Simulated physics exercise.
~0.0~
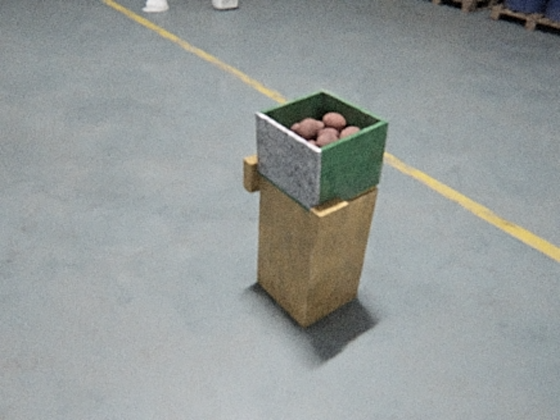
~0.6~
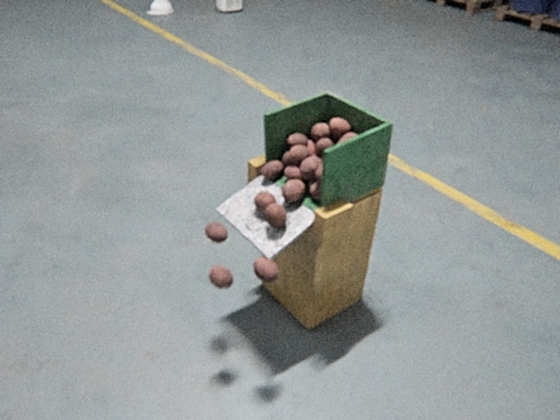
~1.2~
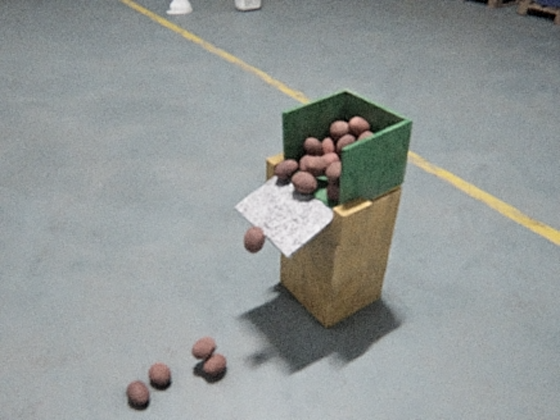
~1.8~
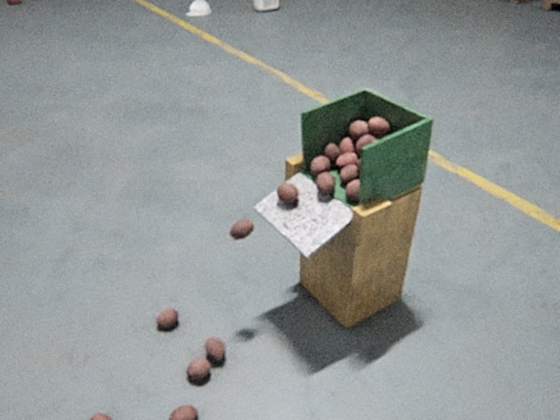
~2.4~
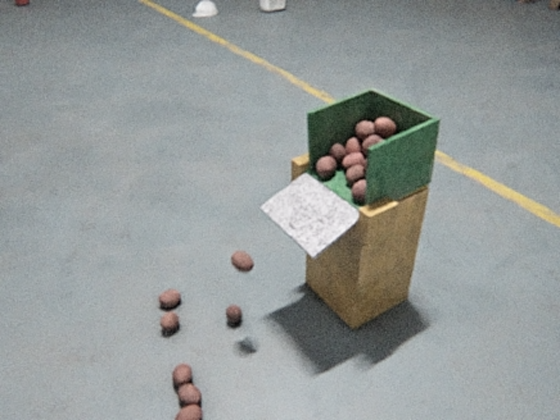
In the video, a grey flap on a green open-topped box of red potatoes, set on a wooden stand, lowers to the left, and potatoes tumble down it to the floor. The flow thins, leaving several scattered below and many still in the box.
